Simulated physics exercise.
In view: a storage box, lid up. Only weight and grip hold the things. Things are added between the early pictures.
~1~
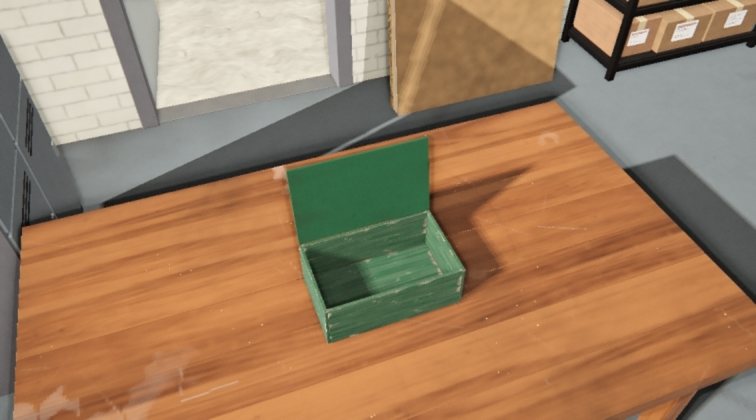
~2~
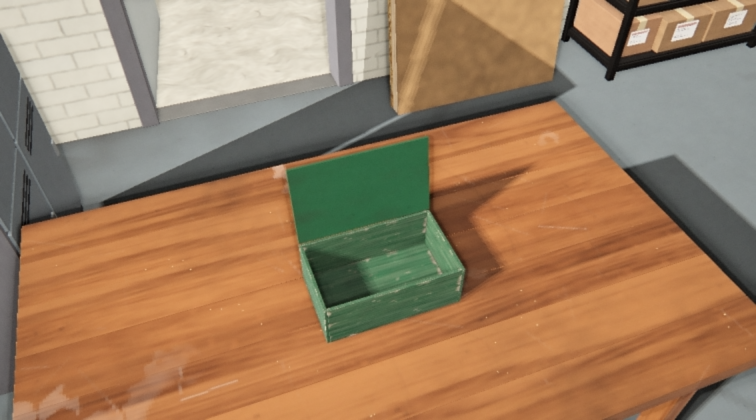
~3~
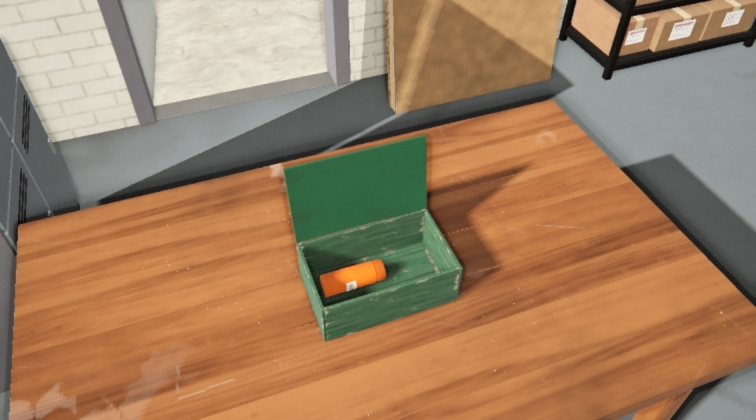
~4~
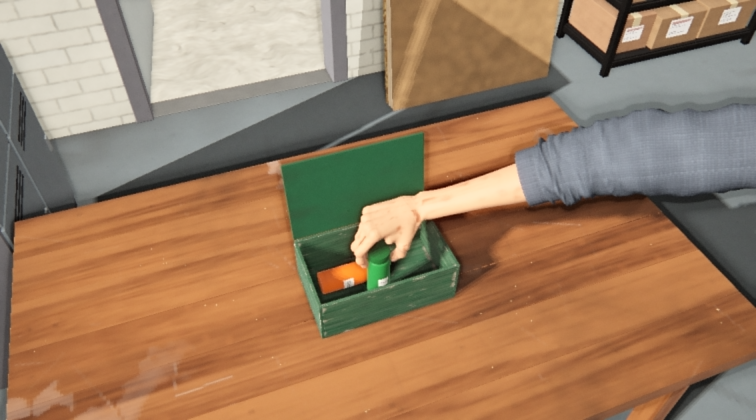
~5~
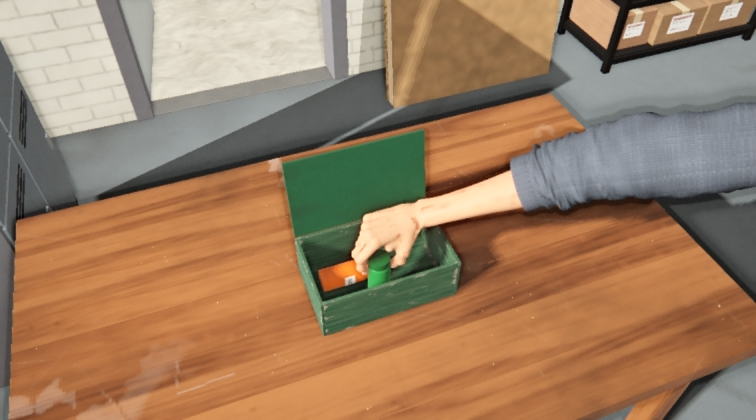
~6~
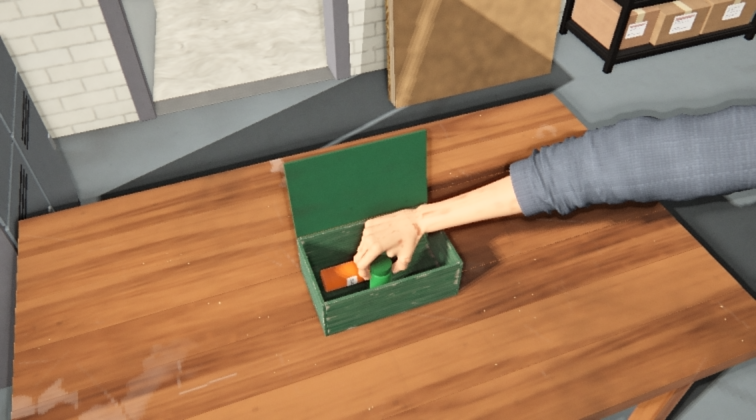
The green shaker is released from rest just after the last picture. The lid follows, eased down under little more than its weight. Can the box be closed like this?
Outcome: The lid stays ajar.
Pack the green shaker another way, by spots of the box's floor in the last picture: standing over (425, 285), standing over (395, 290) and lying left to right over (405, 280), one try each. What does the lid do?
First try: It is held up; second try: It stays ajar; third try: It shuts flat.
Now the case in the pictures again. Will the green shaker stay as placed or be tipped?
It stays as placed.
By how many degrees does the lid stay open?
Some 10° above the rim.
Then, 1.10 s after the last picture, lid starting down.
Then, 1.50 s after the last picture, lid 66° above the rim.
Then, 1.90 s after the last picture, lid 39° above the rim.
Then, 2.10 s after the last picture, lid 23° above the rim.
At rest, lid 11° above the rim; both in place. Seen from the same camera at the end, green shaker near (381, 282).
